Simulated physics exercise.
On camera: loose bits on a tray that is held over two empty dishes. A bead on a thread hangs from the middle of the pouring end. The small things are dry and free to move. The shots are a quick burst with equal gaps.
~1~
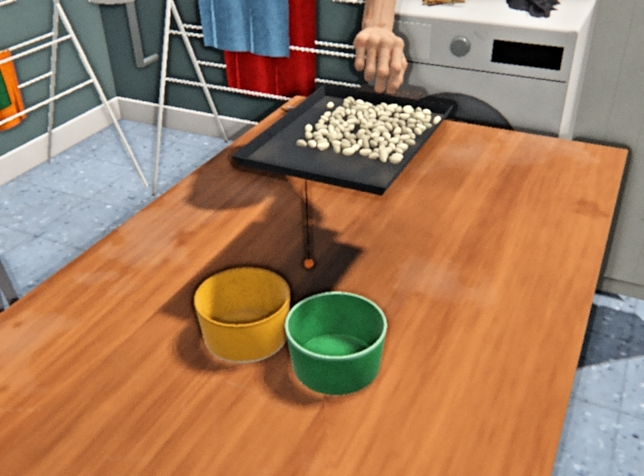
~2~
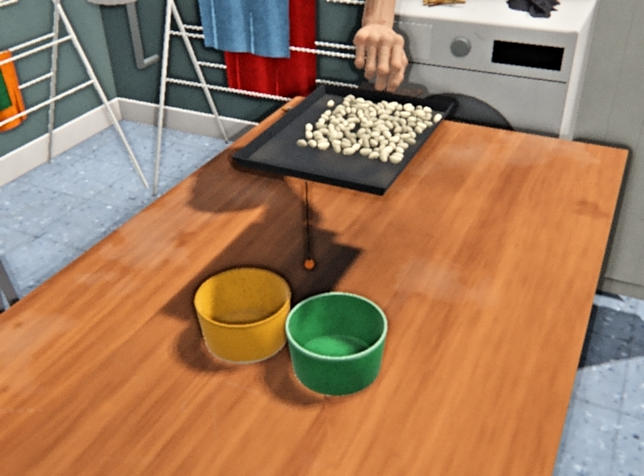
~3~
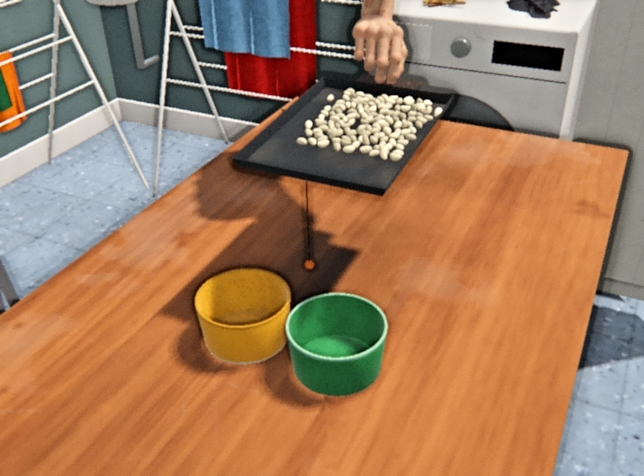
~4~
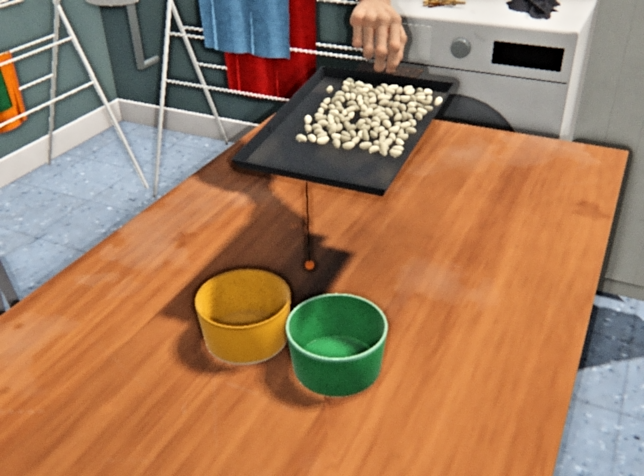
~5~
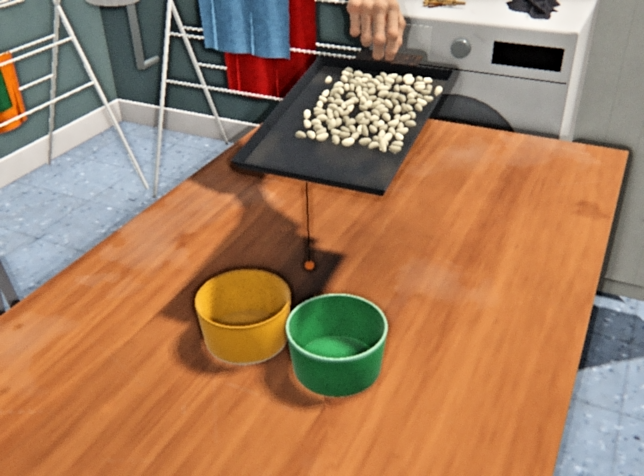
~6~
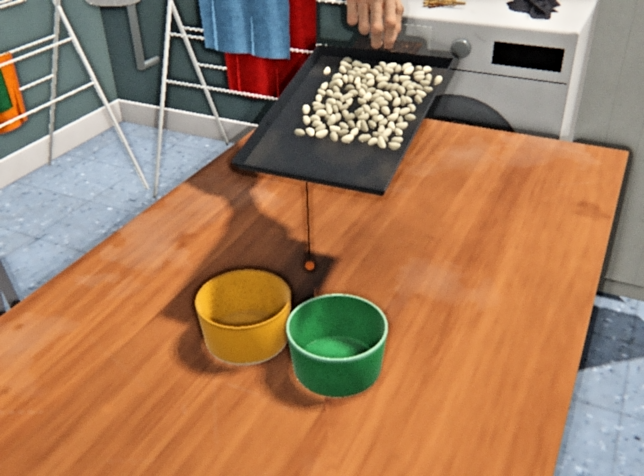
In a laundry room with a drying rack and a white machine, a still camera looks down on a wooden table. A hand holds a dark tray of white beans above it, with an orange bead hanging on a thread before two empty dishes, yellow at left and green at right. The hand gradually raises the tray's far end, tilting it towards the viewer, while the dishes stay still.
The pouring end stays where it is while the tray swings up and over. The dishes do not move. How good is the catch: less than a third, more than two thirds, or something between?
In the dishes lies more than two thirds of it.
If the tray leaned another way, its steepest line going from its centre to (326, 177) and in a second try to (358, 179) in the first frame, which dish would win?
At the first place the dish on the right, at the second the right-hand dish.
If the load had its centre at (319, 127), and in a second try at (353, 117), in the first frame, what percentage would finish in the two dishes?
The first gives 80 %, the second 80 %.
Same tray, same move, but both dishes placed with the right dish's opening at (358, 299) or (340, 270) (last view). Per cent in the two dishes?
About 70 and 0 per cent.
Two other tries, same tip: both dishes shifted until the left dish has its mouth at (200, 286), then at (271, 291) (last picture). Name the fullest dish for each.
First right, then the left dish.
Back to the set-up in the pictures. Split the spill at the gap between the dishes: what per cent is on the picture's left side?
It comes to 60 per cent or so.
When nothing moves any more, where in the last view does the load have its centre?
Around (266, 340).
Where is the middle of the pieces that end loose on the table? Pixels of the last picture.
Roughly at (279, 313).
Soon after the last picture, tray tipped steeply; about two thirds on the tray; a stray few in the right dish; a stray few in the left dish; about a third in the air.
A little later, tray tipped past a quarter turn; a small part on the tray; about a quarter in the right dish; about a quarter in the left dish; a small part outside both; about a quarter in the air.
Later still, tray tipped past a quarter turn; about a third in the right dish; about half in the left dish; about a quarter outside both.
At rest, tray tipped past a quarter turn; about a third in the right dish; about half in the left dish; about a quarter outside both.
